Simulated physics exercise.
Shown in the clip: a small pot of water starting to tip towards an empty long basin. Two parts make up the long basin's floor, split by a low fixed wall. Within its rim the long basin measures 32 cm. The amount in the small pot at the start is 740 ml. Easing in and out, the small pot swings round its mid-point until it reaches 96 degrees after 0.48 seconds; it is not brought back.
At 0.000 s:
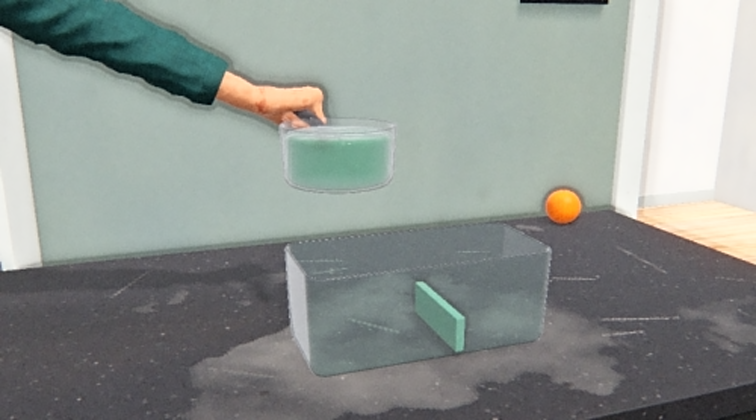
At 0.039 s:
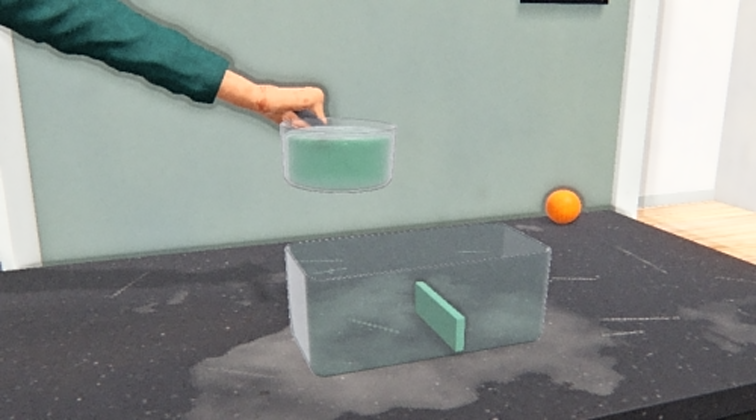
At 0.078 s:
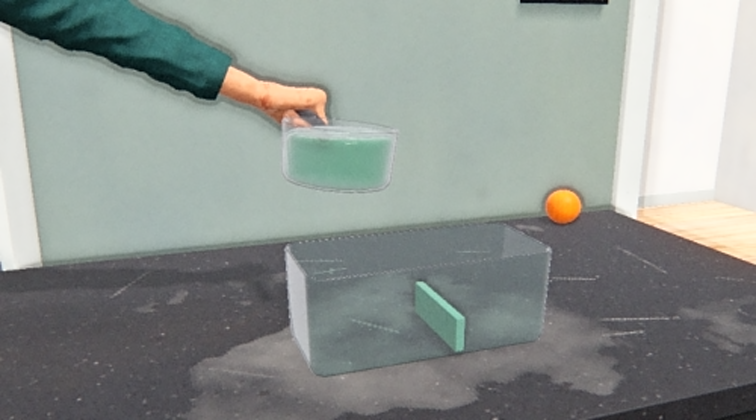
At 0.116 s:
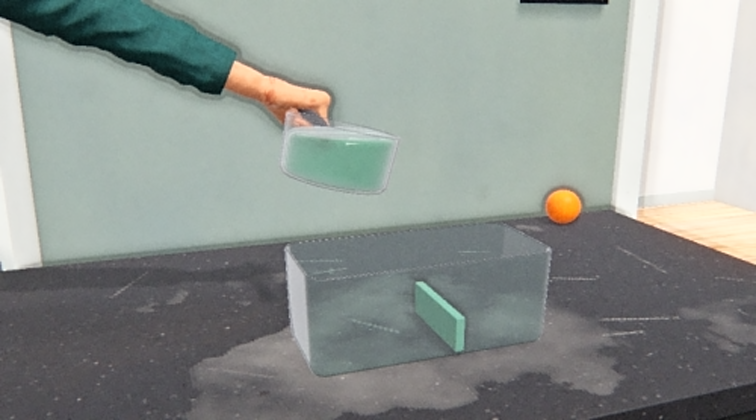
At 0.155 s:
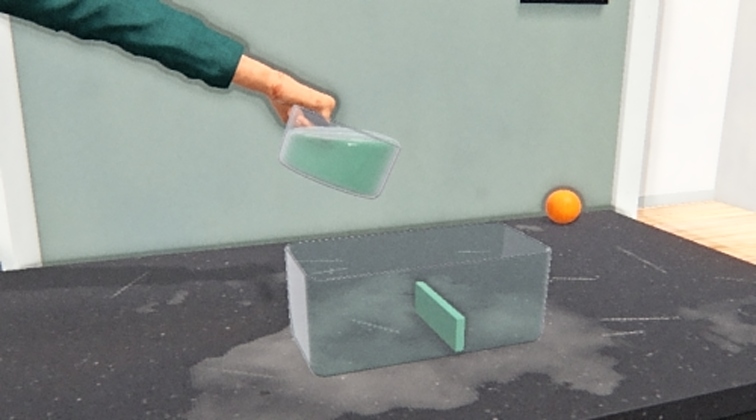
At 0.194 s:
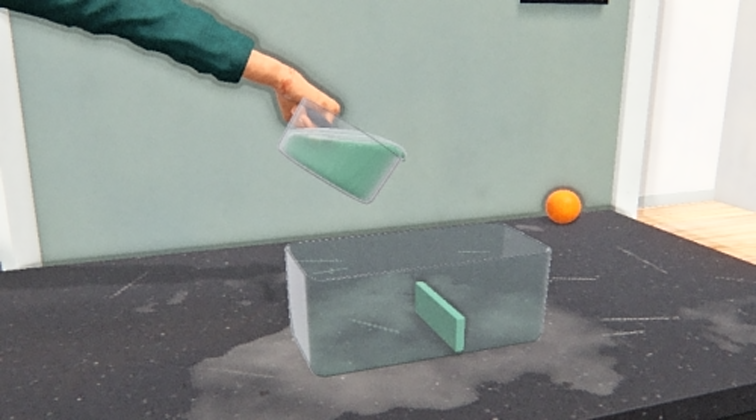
A hand tilts a small clear pot of green liquid rightward above a long glass basin.
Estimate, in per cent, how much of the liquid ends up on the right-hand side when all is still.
29 %.
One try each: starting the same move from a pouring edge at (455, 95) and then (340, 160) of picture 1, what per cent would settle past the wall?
75 in a hundred, followed by 15 in a hundred.
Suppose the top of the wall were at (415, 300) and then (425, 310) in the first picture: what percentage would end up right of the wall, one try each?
Around 75 and 50 percent, in that order.
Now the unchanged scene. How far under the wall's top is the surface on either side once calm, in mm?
The left comes to roughly 26 mm and the right to roughly 32 mm.
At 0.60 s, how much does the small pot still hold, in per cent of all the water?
8 per cent or thereabouts.
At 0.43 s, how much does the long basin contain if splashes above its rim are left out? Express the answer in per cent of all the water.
Close to 30 in a hundred.
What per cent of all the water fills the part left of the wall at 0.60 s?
About 56 percent.
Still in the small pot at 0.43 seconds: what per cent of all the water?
Some 28 per cent.
After 0.43 s the tilt is 93° and 27 per cent is still to pour, 18 is left of the wall and 12 right of it.
After 0.60 s the tilt is 96° and 8 per cent is still to pour, 55 is left of the wall and 30 right of it.
After 0.78 s the tilt is 96° and 2 per cent is still to pour, 61 is left of the wall and 28 right of it.
After 0.98 s the tilt is 96° and 1 per cent is still to pour, 67 is left of the wall and 29 right of it.
In the end 68 per cent lies left of the wall, 29 right of it and 2 outside.
